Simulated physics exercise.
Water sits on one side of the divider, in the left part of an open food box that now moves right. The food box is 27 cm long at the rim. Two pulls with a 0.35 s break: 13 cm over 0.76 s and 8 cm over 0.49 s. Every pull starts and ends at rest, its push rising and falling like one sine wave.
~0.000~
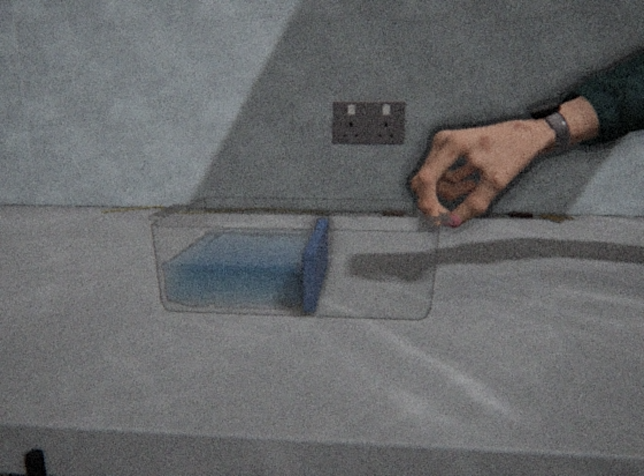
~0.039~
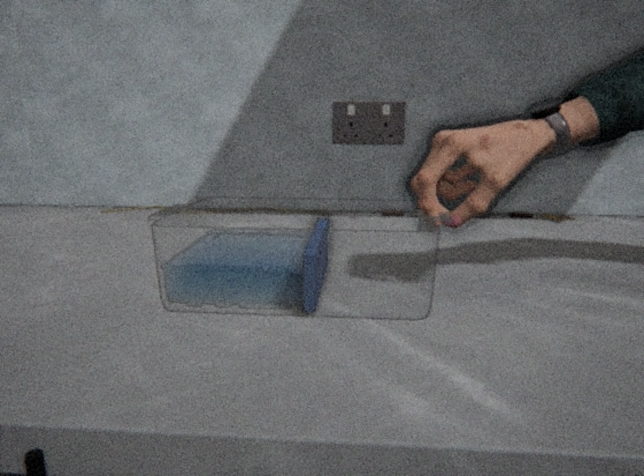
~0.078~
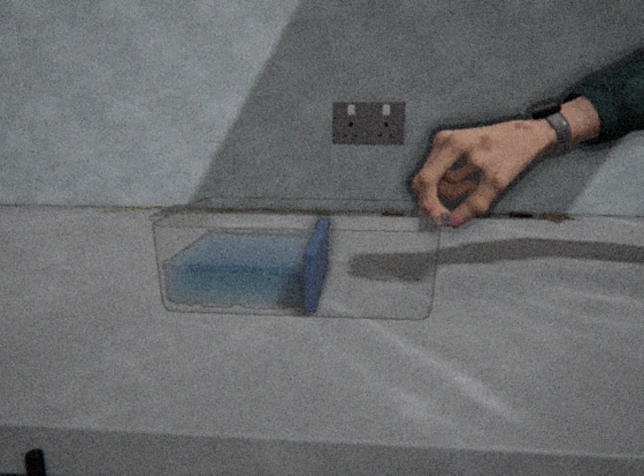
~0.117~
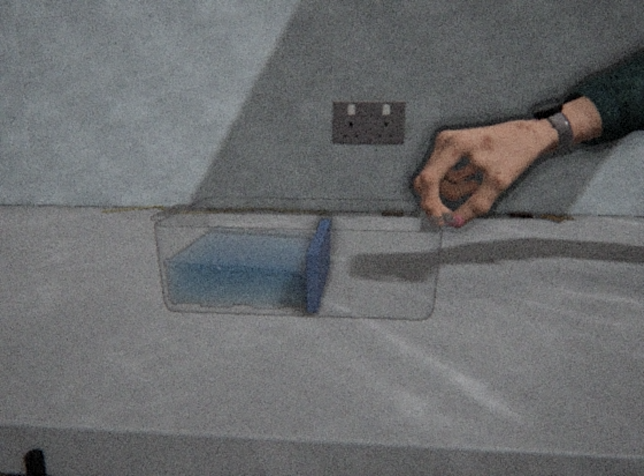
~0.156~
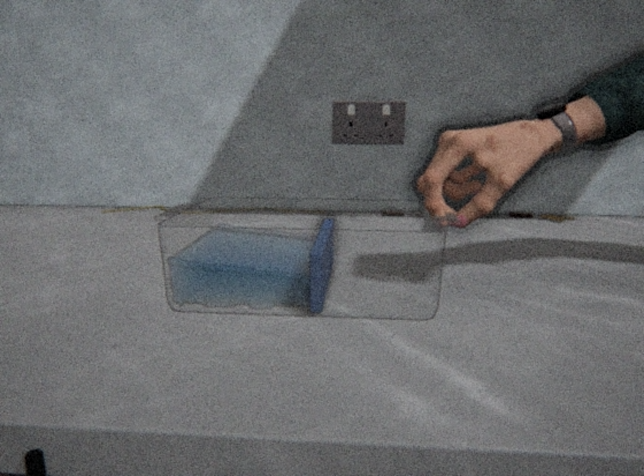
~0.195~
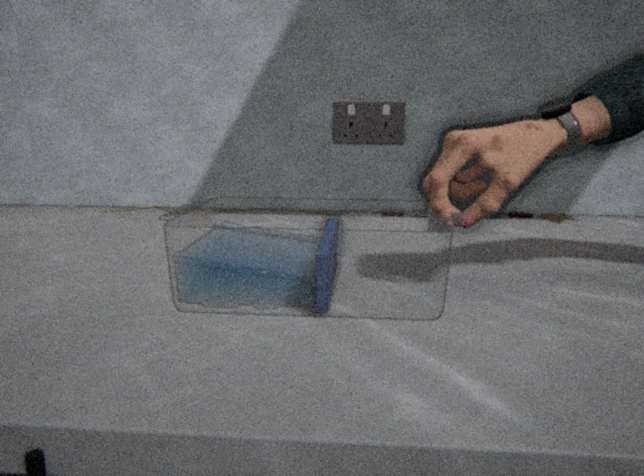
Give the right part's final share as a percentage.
Close to 20 per cent.
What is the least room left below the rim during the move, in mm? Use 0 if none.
Some 0 mm.
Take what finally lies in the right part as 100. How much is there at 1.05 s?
About 10 per cent.
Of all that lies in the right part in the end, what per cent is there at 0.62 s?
About 10 per cent.
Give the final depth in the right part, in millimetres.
About 12 mm.
After 0.62 s it has gone 12 cm; 2 per cent is on the right side and 0 is out of the food box.
After 1.05 s it has gone 13 cm; 2 per cent is on the right side and 0 is out of the food box.
After 1.47 s it has gone 20 cm; 3 per cent is on the right side and 0 is out of the food box.
After 1.90 s it has gone 21 cm; 18 per cent is on the right side and 1 is out of the food box.
In the end 20 per cent is on the right side and 1 is out of the food box.
